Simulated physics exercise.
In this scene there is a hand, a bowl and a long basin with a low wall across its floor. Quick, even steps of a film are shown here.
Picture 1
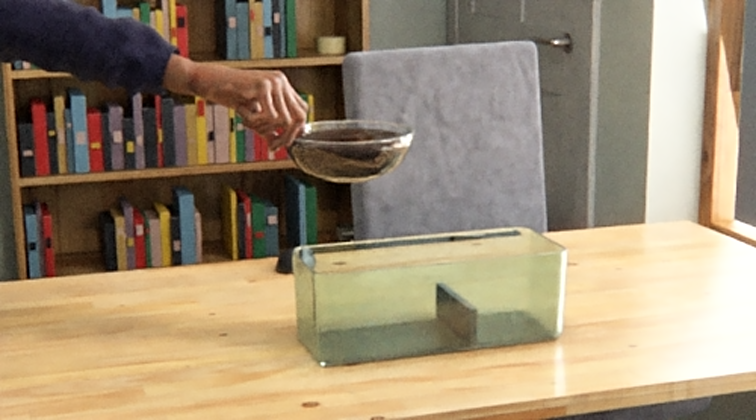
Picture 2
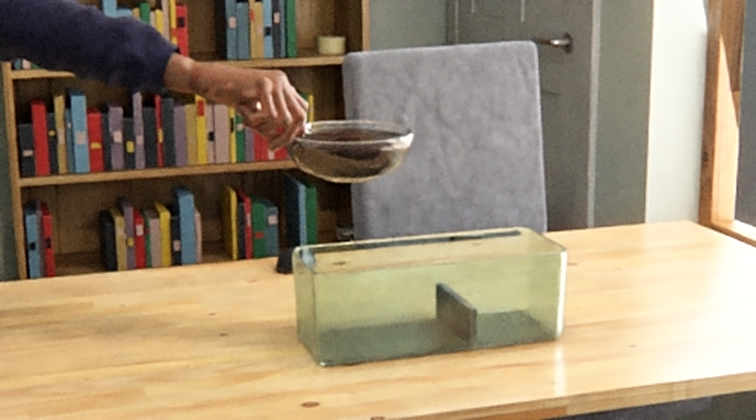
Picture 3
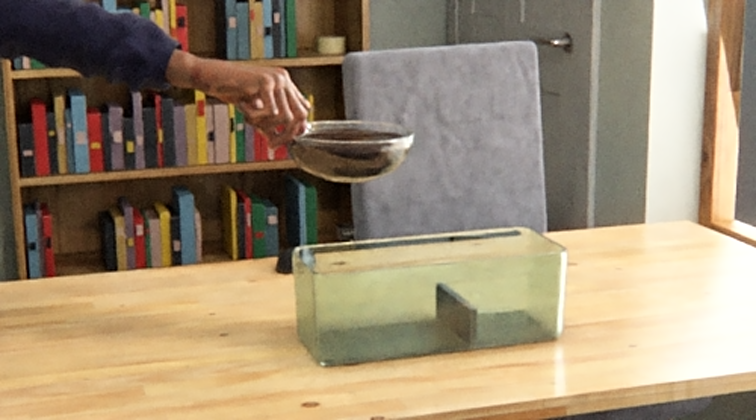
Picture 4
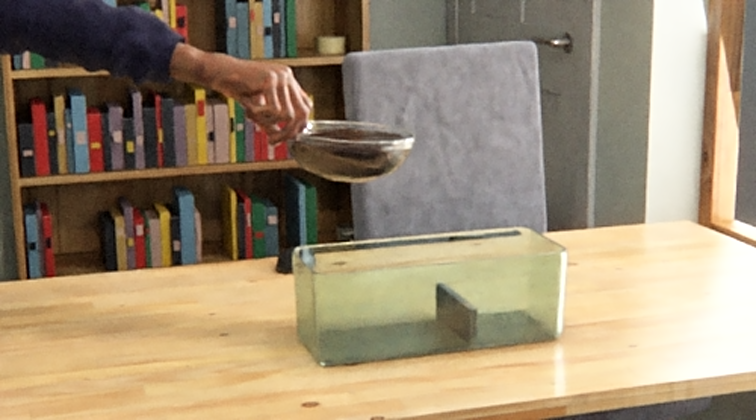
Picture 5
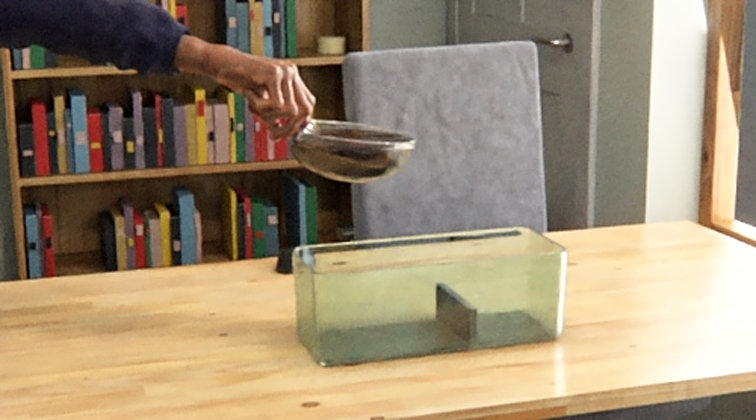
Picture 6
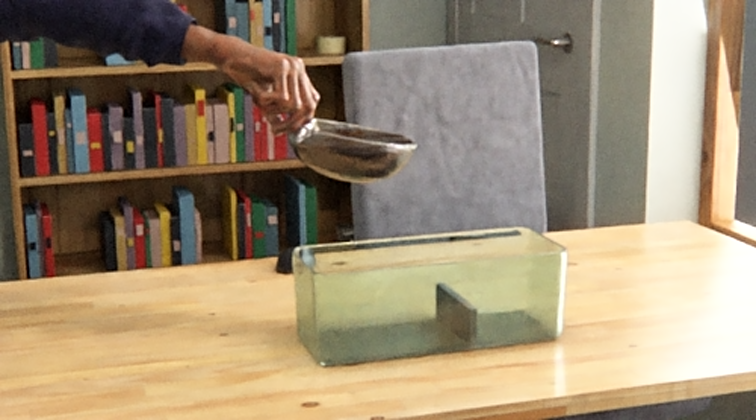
Hand holding a glass bowl of dark liquid above a long clear basin on a wooden table, slowly tilting it slightly rightward.
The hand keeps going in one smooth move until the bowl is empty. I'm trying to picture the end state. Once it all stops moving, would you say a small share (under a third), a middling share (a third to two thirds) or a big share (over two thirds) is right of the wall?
A middling share, a third to two thirds.
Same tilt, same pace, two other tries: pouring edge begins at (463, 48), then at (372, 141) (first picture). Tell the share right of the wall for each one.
It comes out at around 80 percent and then around 0 percent.
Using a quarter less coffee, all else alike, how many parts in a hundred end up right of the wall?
I'd put it at around 35 %.
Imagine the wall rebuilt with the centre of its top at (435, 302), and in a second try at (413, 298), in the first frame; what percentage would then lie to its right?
In turn 75 and 90 in a hundred.
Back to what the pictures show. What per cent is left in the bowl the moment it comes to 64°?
Near 25 per cent.
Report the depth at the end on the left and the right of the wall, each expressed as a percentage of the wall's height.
Roughly 20 left of the wall, roughly 40 right of it.
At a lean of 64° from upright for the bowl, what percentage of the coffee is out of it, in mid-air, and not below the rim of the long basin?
35 %.
A moment on, the bowl is tipped part way and 25 per cent is still to pour, 10 is left of the wall and 29 right of it.
Next, the bowl is tipped on its side and 0 per cent is still to pour, 45 is left of the wall and 53 right of it.
Then the bowl is tipped right over and 0 per cent is still to pour, 46 is left of the wall and 53 right of it.
Later the bowl is tipped right over and 0 per cent is still to pour, 46 is left of the wall and 53 right of it.
Finally, 46 per cent lies left of the wall, 53 right of it and 1 outside.
